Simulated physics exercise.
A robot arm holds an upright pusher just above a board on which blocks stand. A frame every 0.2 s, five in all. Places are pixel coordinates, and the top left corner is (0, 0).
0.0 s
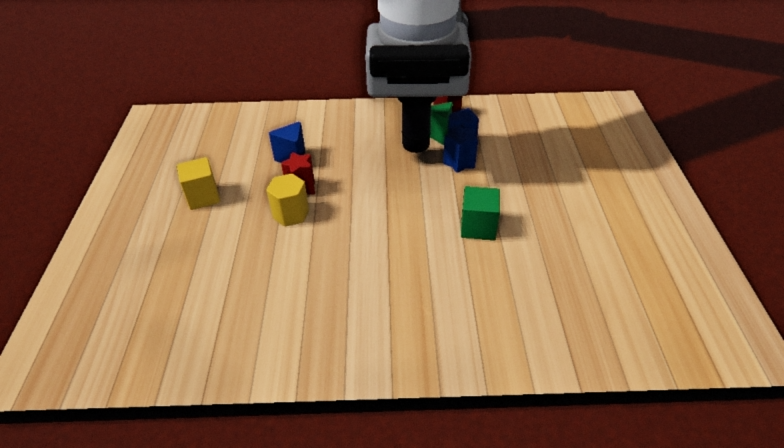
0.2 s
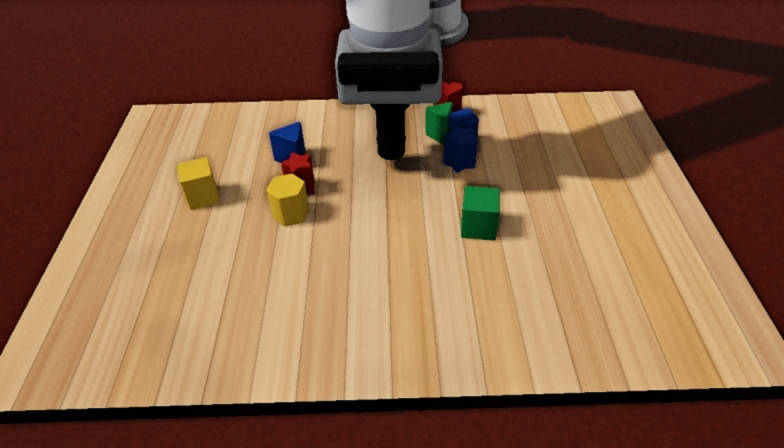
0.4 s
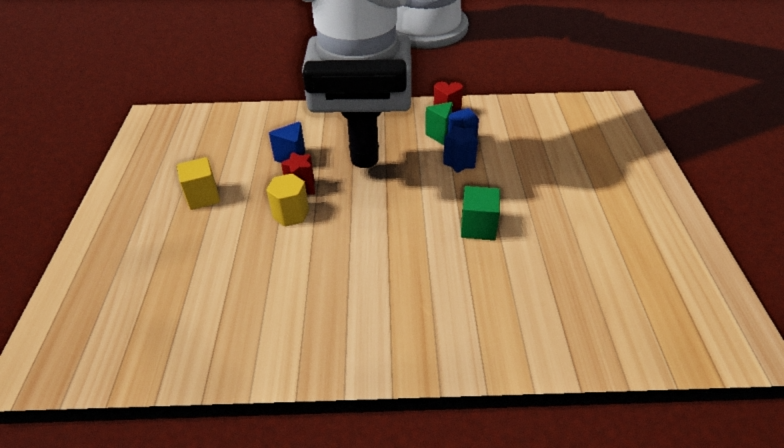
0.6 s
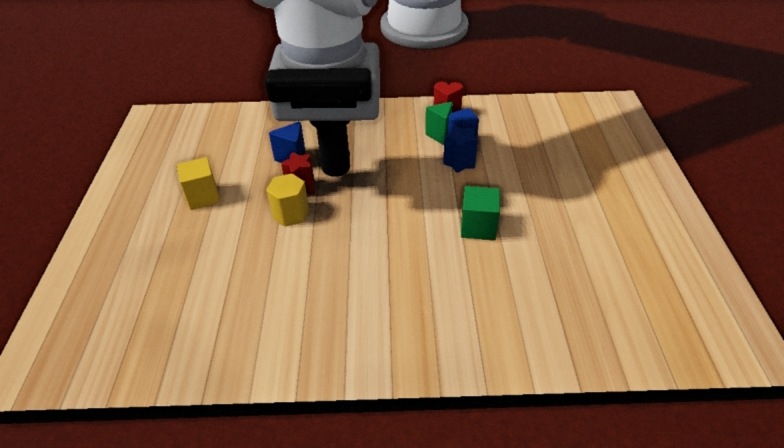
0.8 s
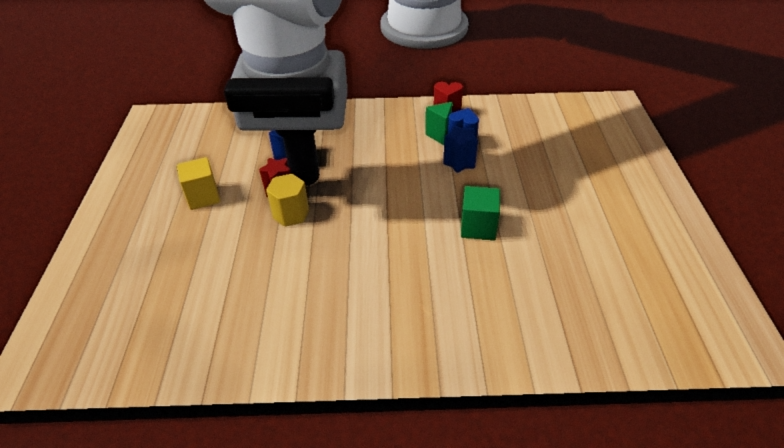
We see a robot arm with a black pusher above a wooden board of colored blocks; it sweeps left and slightly nearer, from beside the blue and green blocks to the left-hand cluster, nudging a red star-shaped block slightly left.
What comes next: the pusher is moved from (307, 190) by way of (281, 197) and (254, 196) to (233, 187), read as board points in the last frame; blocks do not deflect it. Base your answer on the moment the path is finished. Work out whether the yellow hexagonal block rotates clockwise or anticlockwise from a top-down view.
Turns anticlockwise.
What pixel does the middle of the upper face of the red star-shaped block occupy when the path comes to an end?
In the picture, that point is around (208, 175).
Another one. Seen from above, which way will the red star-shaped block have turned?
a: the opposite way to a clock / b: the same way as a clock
I'll go with a - the opposite way to a clock.
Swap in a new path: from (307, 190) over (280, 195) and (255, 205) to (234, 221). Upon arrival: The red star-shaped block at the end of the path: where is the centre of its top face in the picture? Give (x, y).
In the picture, it is at (200, 189).
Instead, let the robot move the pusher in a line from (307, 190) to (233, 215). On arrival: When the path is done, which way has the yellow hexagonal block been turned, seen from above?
Prediction: Counterclockwise.
On the path given first. Halfway along, pusher at (263, 185); red star-shaped block at (232, 173); yellow hexagonal block at (276, 190), turned 35° anticlockwise.
At the end, pusher at (229, 175); yellow square at (177, 173), turned 40° clockwise; red star-shaped block at (208, 175), turned 50° anticlockwise; yellow hexagonal block at (276, 190), turned 35° anticlockwise; blue three-sided block in place.
